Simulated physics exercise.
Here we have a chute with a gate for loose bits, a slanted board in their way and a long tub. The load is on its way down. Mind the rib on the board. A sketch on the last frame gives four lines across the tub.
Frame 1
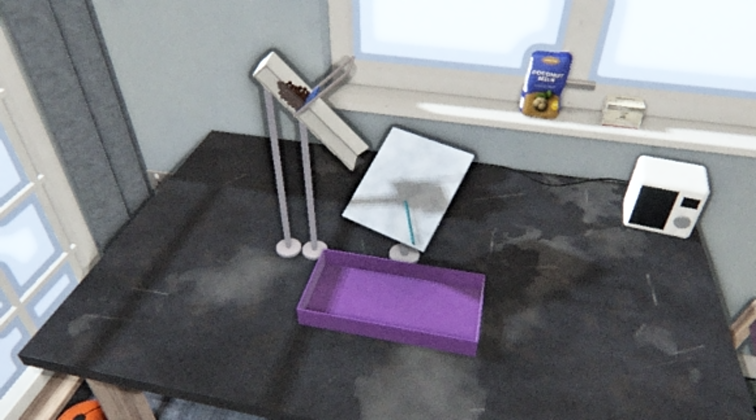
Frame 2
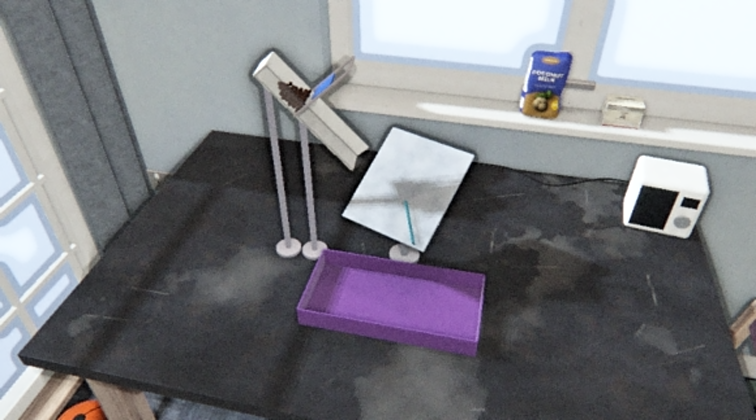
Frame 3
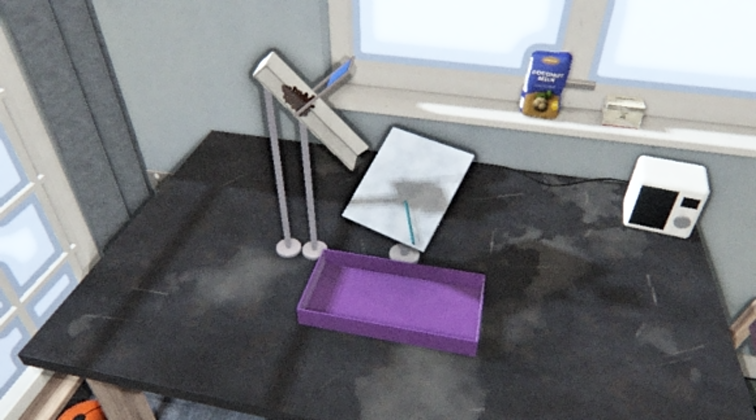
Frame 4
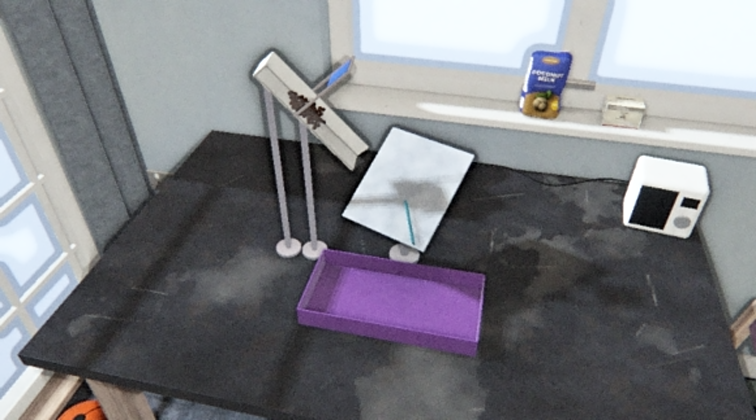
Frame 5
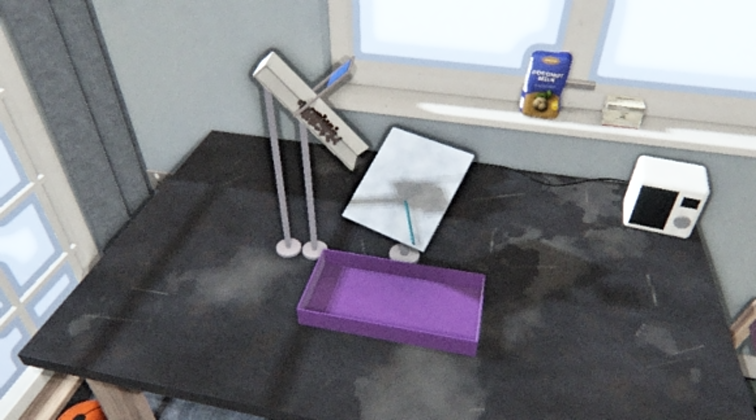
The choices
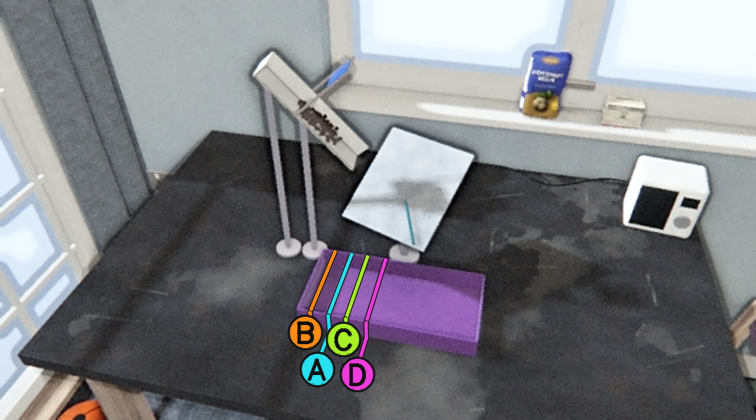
Dark table with a raised white chute, tilted board and purple tub, a blue-tipped gate shifting and brown bits sliding down the chute.
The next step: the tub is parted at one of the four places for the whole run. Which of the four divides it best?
D works best here.
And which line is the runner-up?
C.
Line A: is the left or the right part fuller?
The right side.
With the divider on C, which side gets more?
The right side.
On the marked copy, line A crosses the front rim at (328, 314); line B crosses the front rim at (310, 311); line C crosses the front rim at (346, 318); line D crosses the front rim at (366, 321).
If A is chosen, of what is caught, about a tenth on the left of the divider, the larger part on the right.
If B is chosen, of what is caught, just a few on the left of the divider, almost all on the right.
If C is chosen, of what is caught, roughly a quarter on the left of the divider, the larger part on the right.
If D is chosen, of what is caught, roughly half on the left of the divider, roughly half on the right.
